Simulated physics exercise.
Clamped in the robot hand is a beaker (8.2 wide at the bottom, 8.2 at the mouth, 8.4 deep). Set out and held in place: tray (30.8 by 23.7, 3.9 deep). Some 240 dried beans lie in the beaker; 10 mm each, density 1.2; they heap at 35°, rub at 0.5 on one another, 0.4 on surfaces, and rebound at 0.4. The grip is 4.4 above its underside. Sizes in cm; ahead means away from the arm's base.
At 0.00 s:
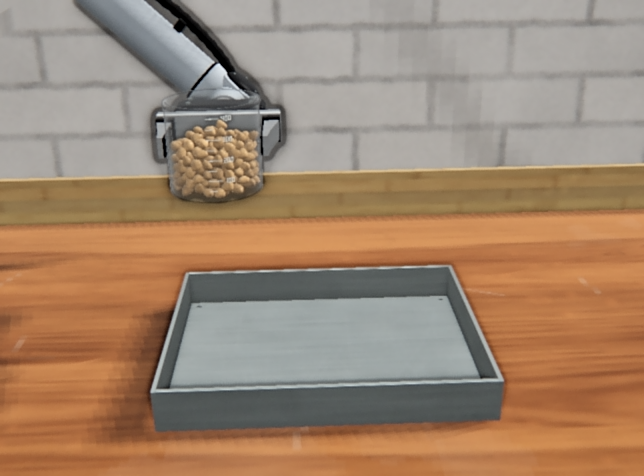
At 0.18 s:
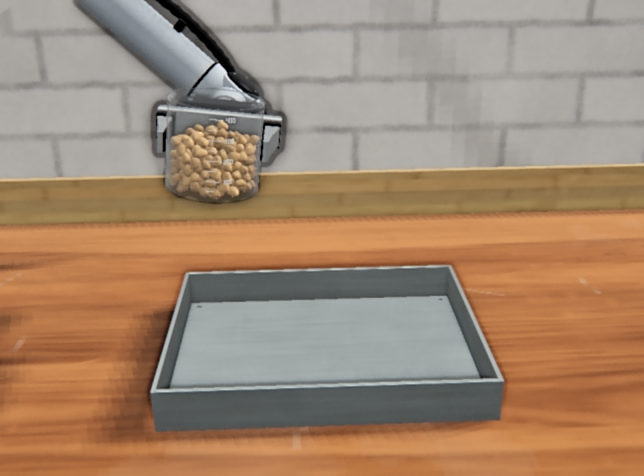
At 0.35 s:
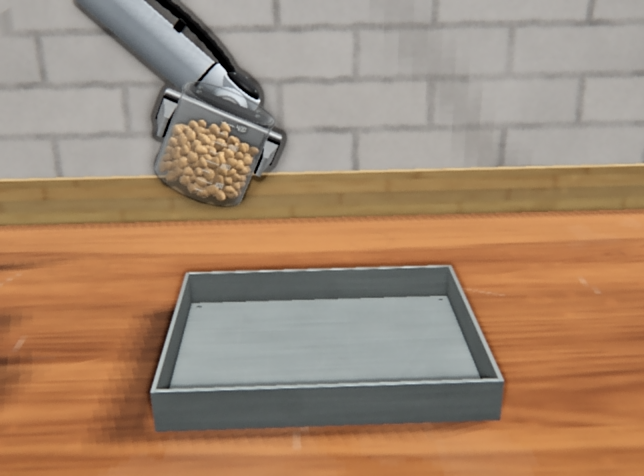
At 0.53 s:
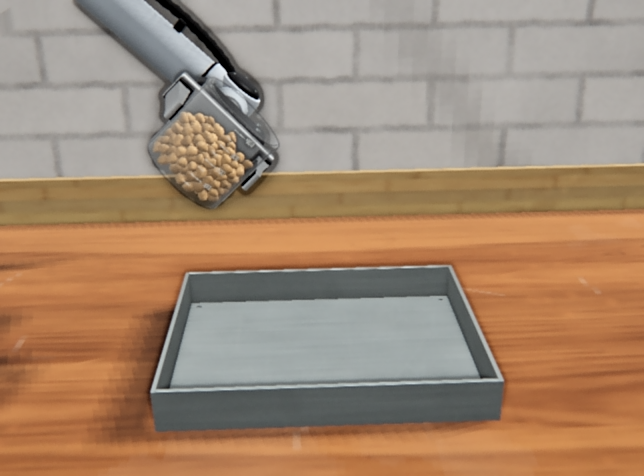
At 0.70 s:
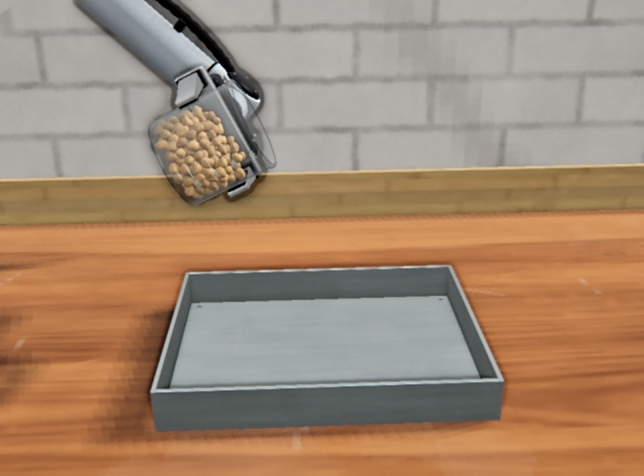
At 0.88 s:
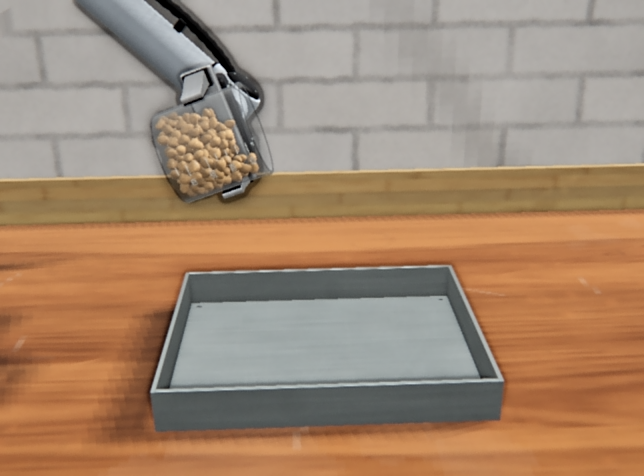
A robot arm gradually tilts a clear beaker of dried beans above a gray tray.
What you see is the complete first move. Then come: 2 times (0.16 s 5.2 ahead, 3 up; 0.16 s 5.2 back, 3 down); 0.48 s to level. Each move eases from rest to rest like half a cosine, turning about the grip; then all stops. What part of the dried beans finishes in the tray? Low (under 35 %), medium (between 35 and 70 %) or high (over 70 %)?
A medium share, between 35 and 70 %, ends in the tray.
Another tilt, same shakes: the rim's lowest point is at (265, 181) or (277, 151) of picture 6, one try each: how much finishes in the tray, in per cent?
Some 90 and 25 per cent.
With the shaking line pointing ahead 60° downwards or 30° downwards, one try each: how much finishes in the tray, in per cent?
About 0 and 10 per cent.
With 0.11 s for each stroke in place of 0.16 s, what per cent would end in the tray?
In that case some 90 per cent.
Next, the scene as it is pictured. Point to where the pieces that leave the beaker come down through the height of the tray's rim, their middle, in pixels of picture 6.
Around (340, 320).
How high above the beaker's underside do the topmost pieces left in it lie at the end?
About 5.5 cm.
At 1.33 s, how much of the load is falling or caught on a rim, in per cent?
Some 2 per cent.
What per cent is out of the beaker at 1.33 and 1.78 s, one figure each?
About 35, 55.
After 1.33 s, tilted 71° forward, highest piece 26 above the table; 163 in the beaker, 78 in the tray, 4 in flight or on a rim.
After 1.78 s, tilted 32° forward, highest piece 25 above the table; 138 in the tray, 107 in the beaker.
After 2.20 s, level, highest piece 24 above the table; 138 in the tray, 107 in the beaker.
After 3.25 s, level, highest piece 24 above the table; 138 in the tray, 107 in the beaker.
At rest, 138 in the tray, 107 in the beaker. That is 56 % in the tray.
